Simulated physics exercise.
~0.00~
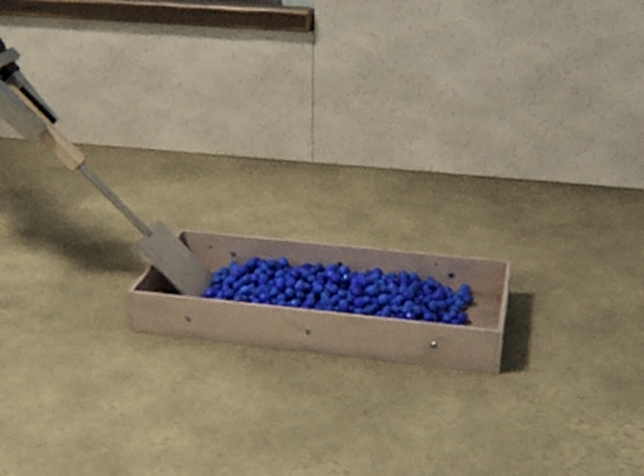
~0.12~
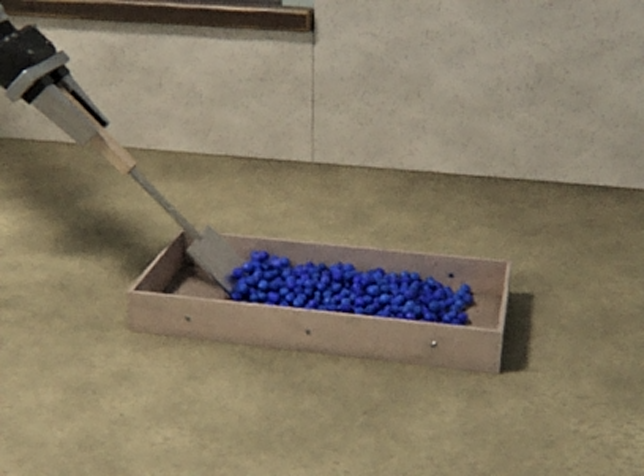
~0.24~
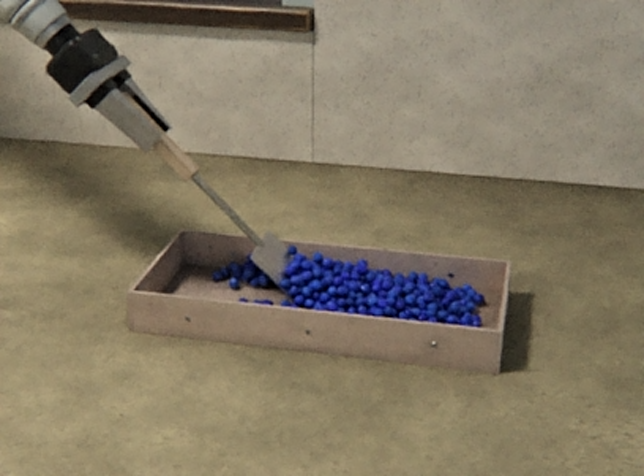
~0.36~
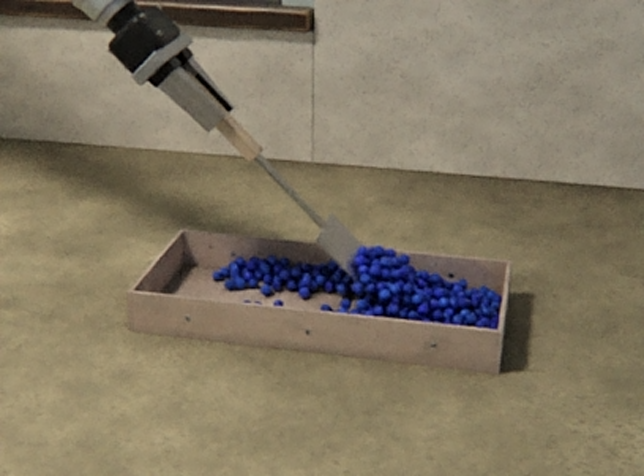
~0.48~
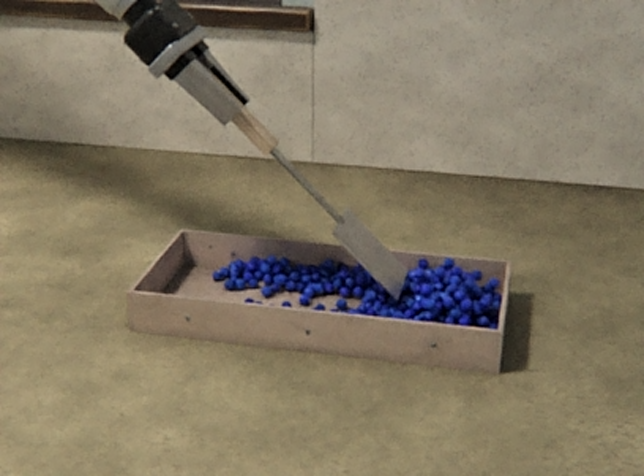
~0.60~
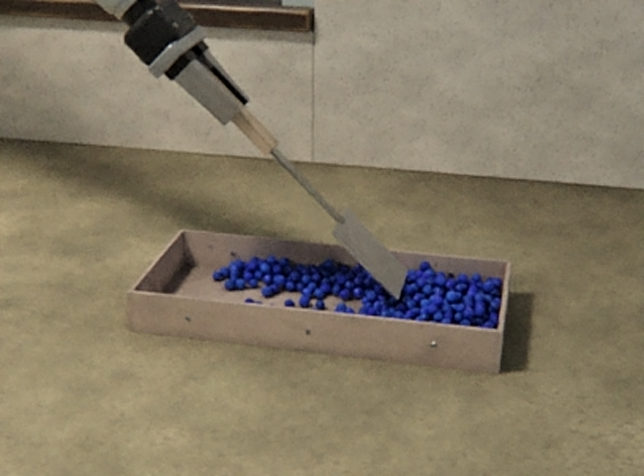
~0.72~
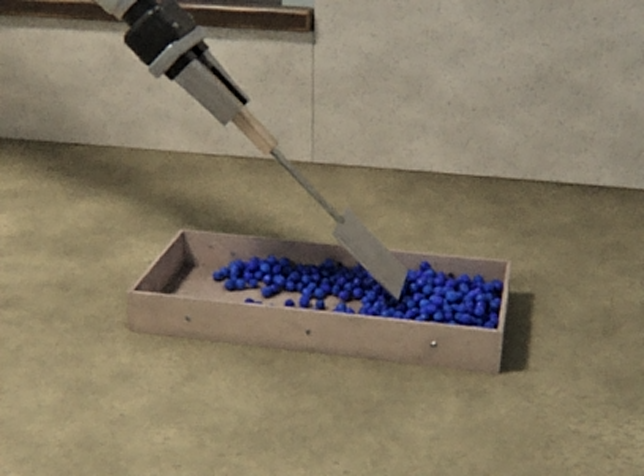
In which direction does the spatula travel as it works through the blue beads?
The spatula moves to the right, going from the left end of the tin toward its right part.
A robot arm reaching in from the upper left holds a spatula with its flat grey blade lowered into the left end of a long, shallow, brownish tin. The tin rests on a mottled tan surface before a pale wall, seen from slightly above, and blue beads cover most of its floor. The spatula pushes right through the beads, heaping them ahead of its blade while some stay behind in a thinner strip. Past the middle it lifts slightly, then lowers into the pile, which slumps toward the right end. The blade stops there, and the beads lie still inside the tin.
